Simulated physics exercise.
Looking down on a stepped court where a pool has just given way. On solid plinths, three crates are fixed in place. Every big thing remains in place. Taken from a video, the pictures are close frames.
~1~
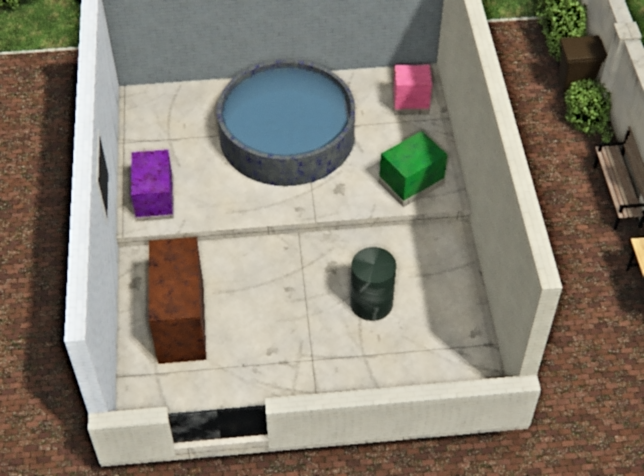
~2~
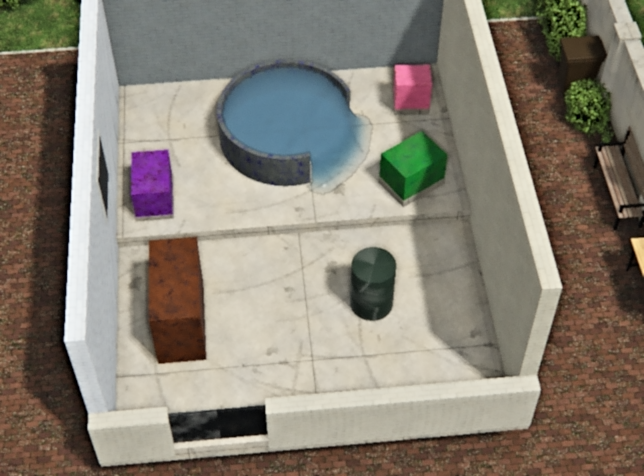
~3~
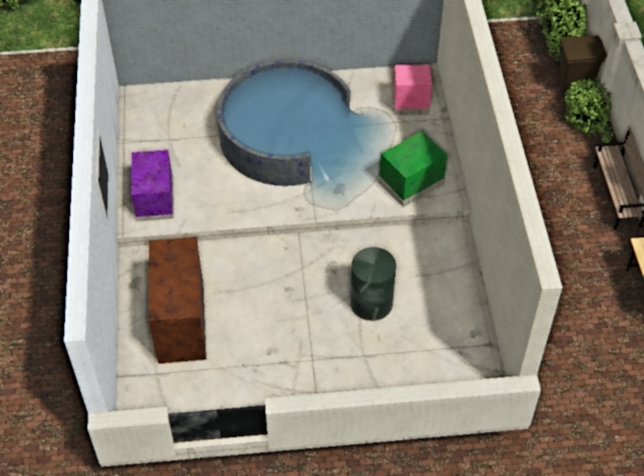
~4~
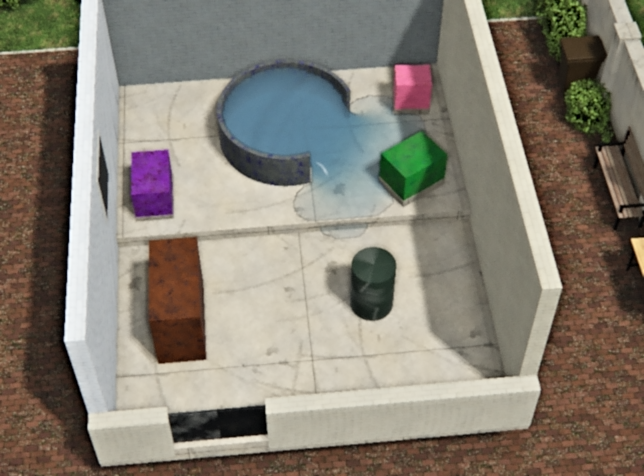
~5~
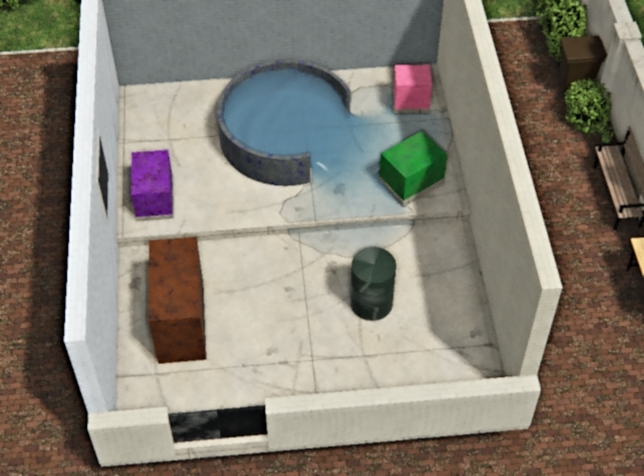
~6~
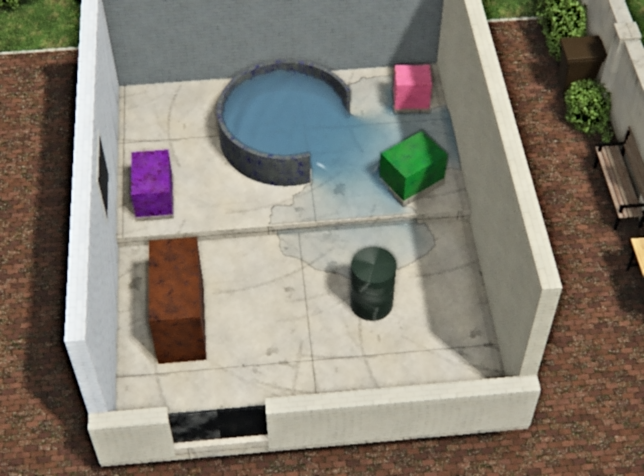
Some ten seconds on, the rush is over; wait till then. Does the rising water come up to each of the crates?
As I see it, the pink crate comes through with water on it, the purple crate comes through untouched, the green crate comes through with water on it.
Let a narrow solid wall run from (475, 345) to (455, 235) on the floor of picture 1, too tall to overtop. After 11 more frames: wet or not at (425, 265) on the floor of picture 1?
I'd call it watered.
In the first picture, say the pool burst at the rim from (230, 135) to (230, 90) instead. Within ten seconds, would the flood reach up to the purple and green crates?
Purple crate: Reached; green crate: Untouched.
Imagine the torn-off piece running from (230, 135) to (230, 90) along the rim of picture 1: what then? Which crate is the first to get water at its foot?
The purple crate.
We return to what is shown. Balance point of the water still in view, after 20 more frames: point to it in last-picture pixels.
I'd mark it close to (364, 192).
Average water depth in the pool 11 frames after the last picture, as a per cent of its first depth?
I'd say around 40 per cent.
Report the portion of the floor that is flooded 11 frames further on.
Near 35 in a hundred.
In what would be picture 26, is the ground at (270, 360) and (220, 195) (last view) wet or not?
Swamped, then clear.
A moment on, water covers 25 % of the floor; the pink crate water round its plinth, the purple crate not reached, the green crate water round its plinth.
Next, water covers 35 % of the floor; the pink crate water round its plinth, the purple crate not reached, the green crate water round its plinth.
Then, water covers 55 % of the floor; the pink crate water round its plinth, the purple crate not reached, the green crate water round its plinth.
Later, water covers 80 % of the floor; the pink crate water round its plinth, the purple crate water round its plinth, the green crate water round its plinth.
In the end, water covers 95 % of the floor; the pink crate was topped, the purple crate stayed above the water, the green crate was topped.
